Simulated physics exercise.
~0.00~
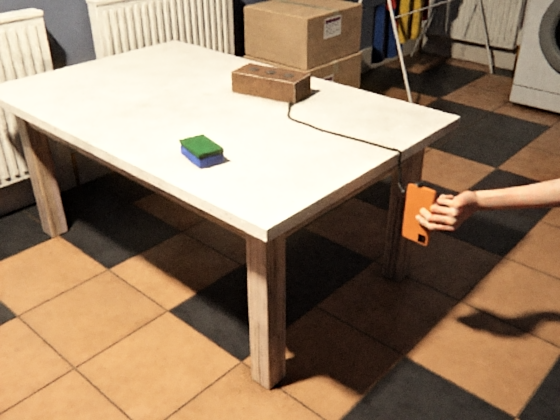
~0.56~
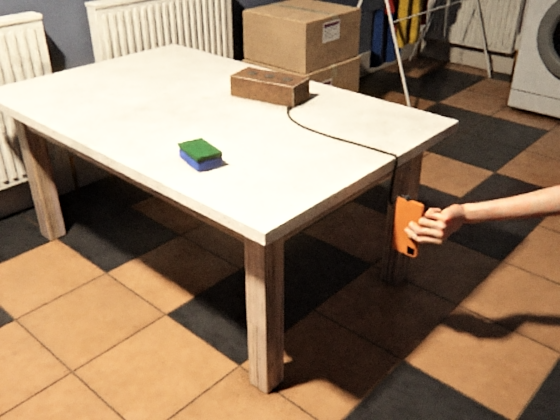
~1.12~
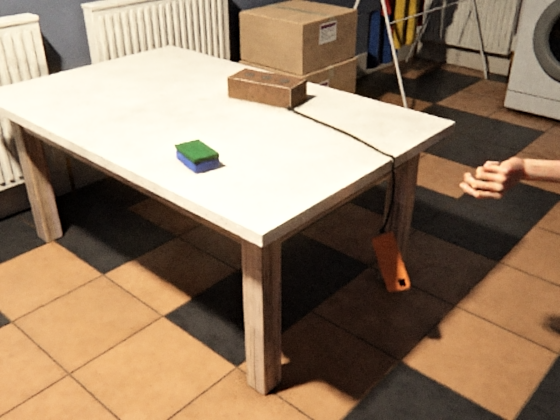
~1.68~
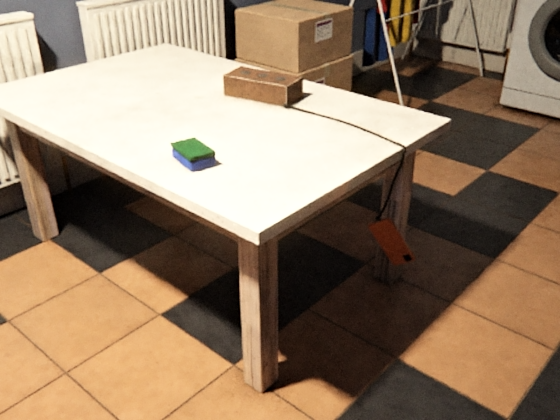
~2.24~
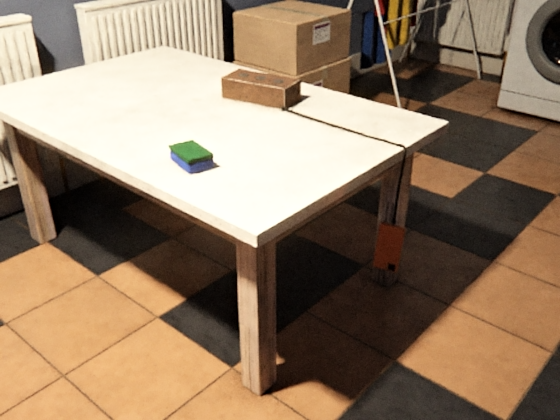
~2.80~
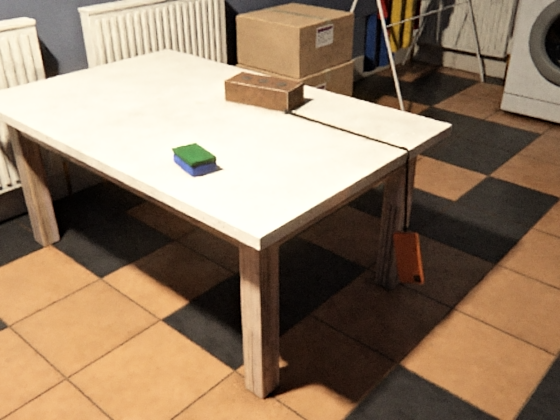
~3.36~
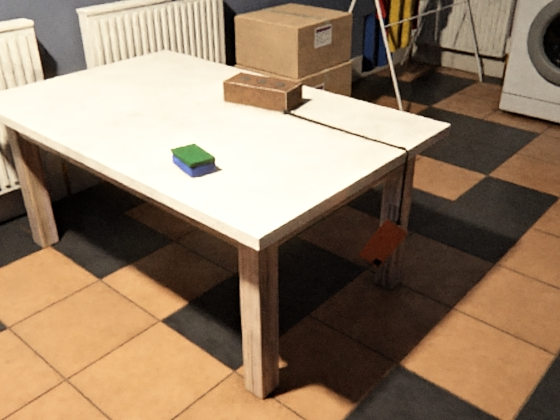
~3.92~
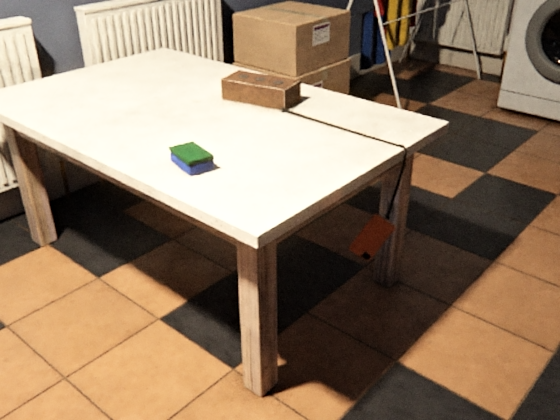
In the video, a hand holds an orange phone past the end of a white table, tied by a dark shoelace to a brick on top, then releases it and withdraws. The phone drops slightly and swings, ending suspended in the air while the brick and sponge stay still.
